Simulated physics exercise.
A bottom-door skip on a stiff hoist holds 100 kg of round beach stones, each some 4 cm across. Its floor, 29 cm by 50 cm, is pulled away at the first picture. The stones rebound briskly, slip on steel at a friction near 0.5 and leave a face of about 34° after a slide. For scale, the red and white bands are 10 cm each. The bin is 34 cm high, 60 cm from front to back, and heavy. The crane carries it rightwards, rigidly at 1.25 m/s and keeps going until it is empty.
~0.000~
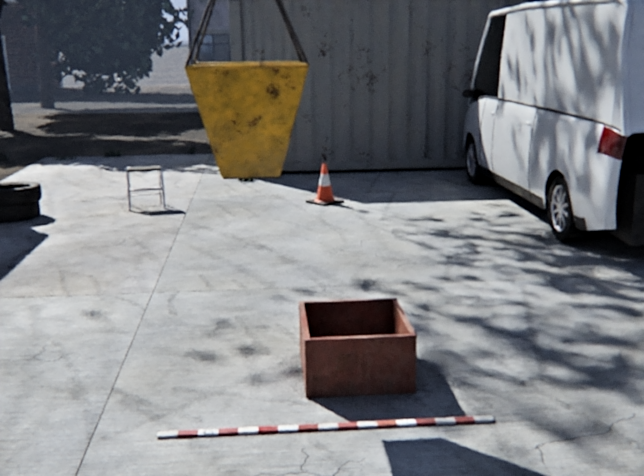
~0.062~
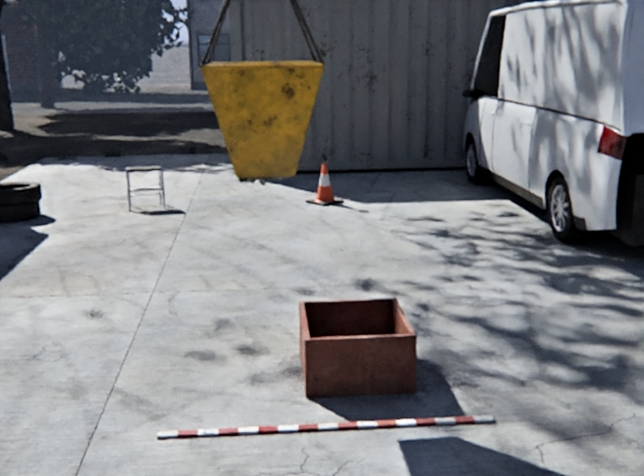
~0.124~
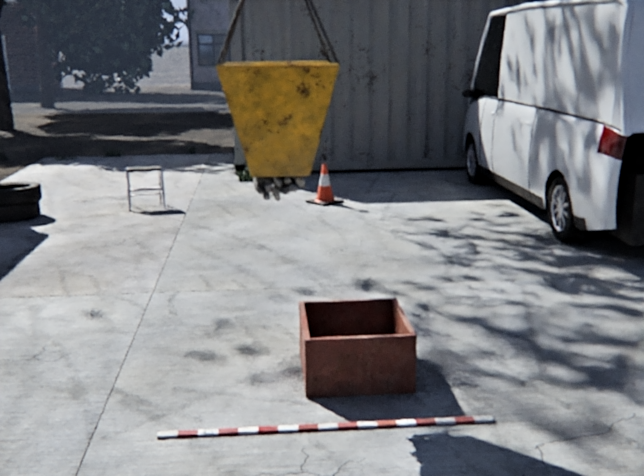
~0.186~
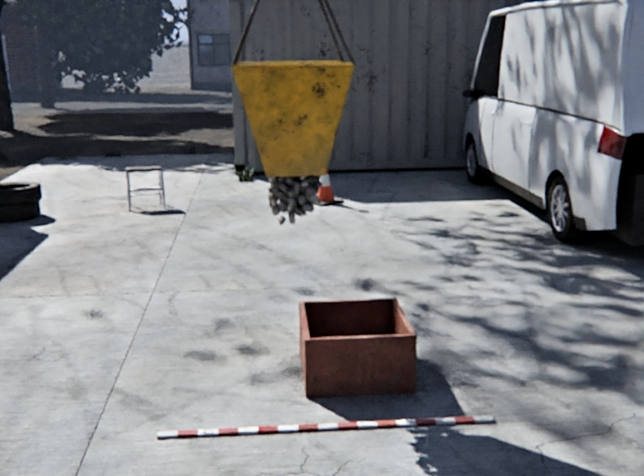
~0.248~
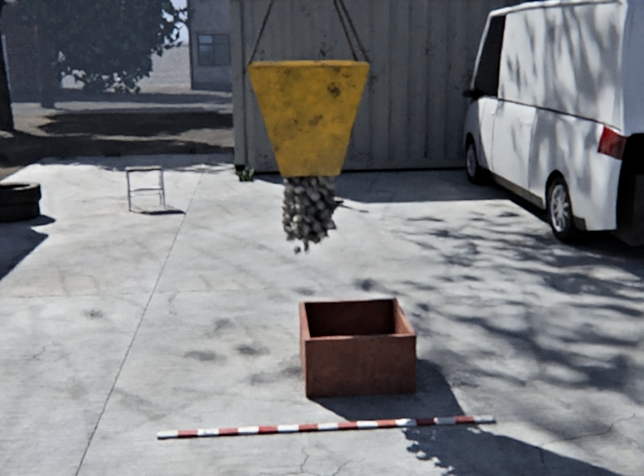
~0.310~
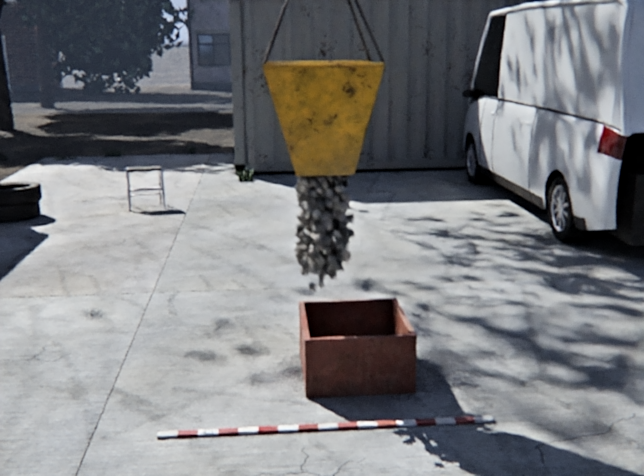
A yellow hopper hanging from cables moves steadily rightwards above a paved yard, and grey lumps begin dropping from its underside, lengthening into a thick stream above an open reddish-brown bin near a red and white striped pole.
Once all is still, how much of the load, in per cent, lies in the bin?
About 70 per cent.
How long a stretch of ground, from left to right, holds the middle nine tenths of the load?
Roughly 160 cm.
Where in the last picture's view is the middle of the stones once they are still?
Their middle is at about (377, 355).
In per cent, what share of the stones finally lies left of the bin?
Near 0 in a hundred.
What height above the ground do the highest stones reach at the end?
Some 26 cm high.
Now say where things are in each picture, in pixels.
In the first frame, the outlet is at (251, 168); nothing has dropped yet.
In the second frame, the outlet is at (266, 167); 4 % is out.
In the third frame, outlet at (281, 167), the stream shows down to (278, 191); 88 % still inside.
In the fourth frame, outlet at (296, 167), the stream shows down to (293, 213); 76 % still inside.
In the fifth frame, outlet at (311, 166), the stream shows down to (307, 242); 62 % still inside.
In the sixth frame, outlet at (325, 166), the stream shows down to (321, 276); 48 % still inside.
After 0.7 s, 0 % in the bottom-door skip, 72 % falling or lying in the bin, 28 % falling or lying beside or right of the bin; the stones farthest right are at (452, 350).
After 1.1 s, 0 % in the bottom-door skip, 70 % falling or lying in the bin, 30 % falling or lying beside or right of the bin; the stones farthest right are at (587, 360).
After 1.7 s, 0 % in the bottom-door skip, 70 % falling or lying in the bin, 30 % falling or lying beside or right of the bin.
After 2.6 s, 0 % in the bottom-door skip, 70 % falling or lying in the bin, 30 % falling or lying beside or right of the bin.
After 4.5 s, 0 % in the bottom-door skip, 70 % in the bin, 30 % beside or right of the bin.
